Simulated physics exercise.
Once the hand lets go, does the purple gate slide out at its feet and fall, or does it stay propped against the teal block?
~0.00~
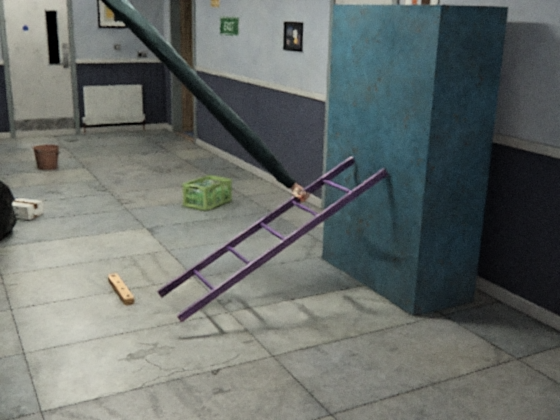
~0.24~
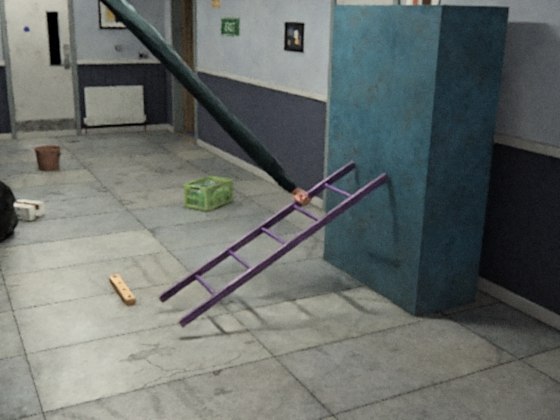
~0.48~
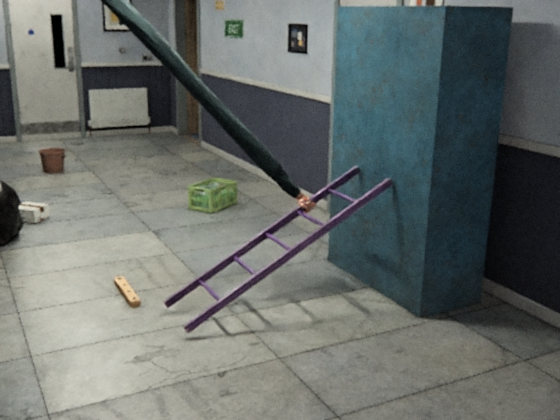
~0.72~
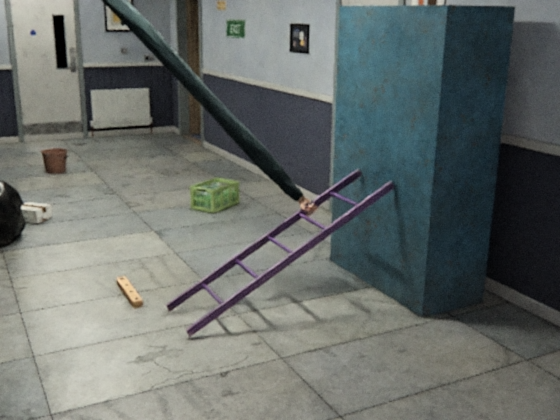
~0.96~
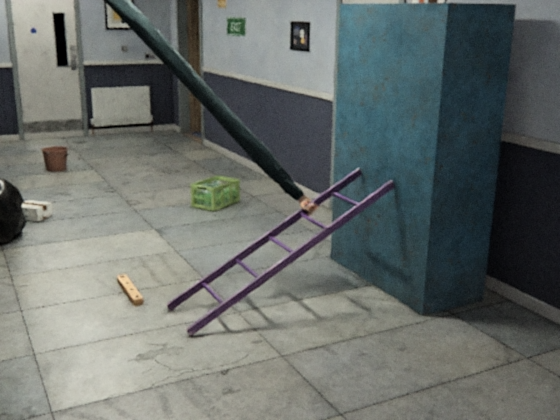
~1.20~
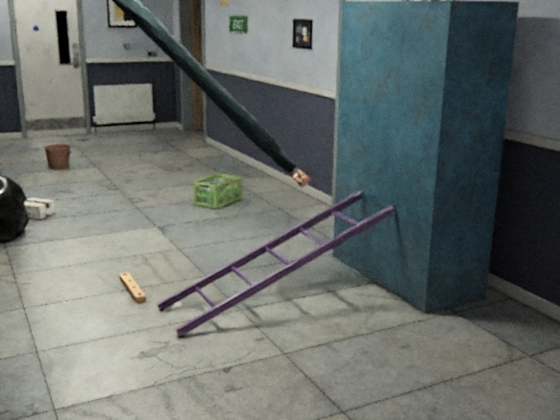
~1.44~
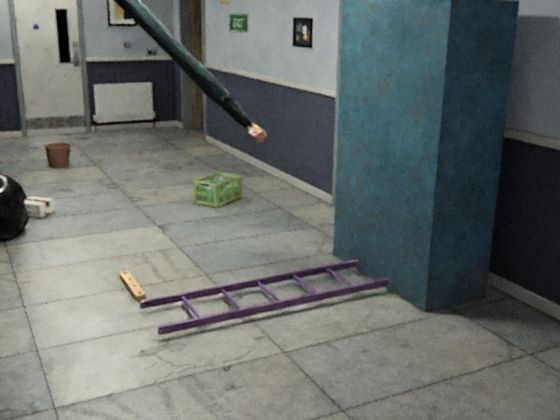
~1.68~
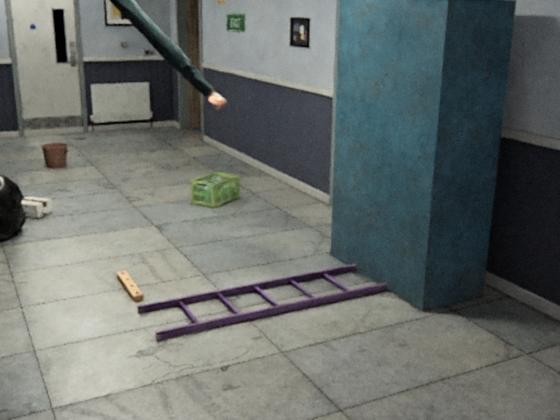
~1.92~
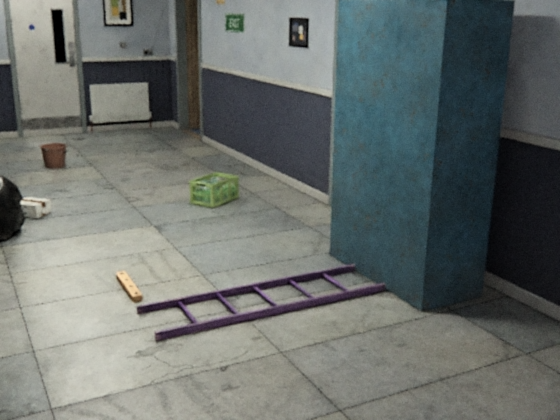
The purple gate gives way at the feet, sliding down the teal block until it lies flat on the floor.
An arm in a dark green sleeve reaches from the upper left into a grey-tiled corridor, seen from slightly above by a gently swaying camera. Its hand steadies a purple gate, barred like a ladder, that leans against a tall teal block on the right. A short wooden batten lies on the floor near the gate's feet, with a green crate and a reddish bucket farther back. The hand lets go and draws back, and the gate's feet slip left while its top slides down the block. The gate drops flat on the tiles beside the unmoved batten, and the arm leaves the view.
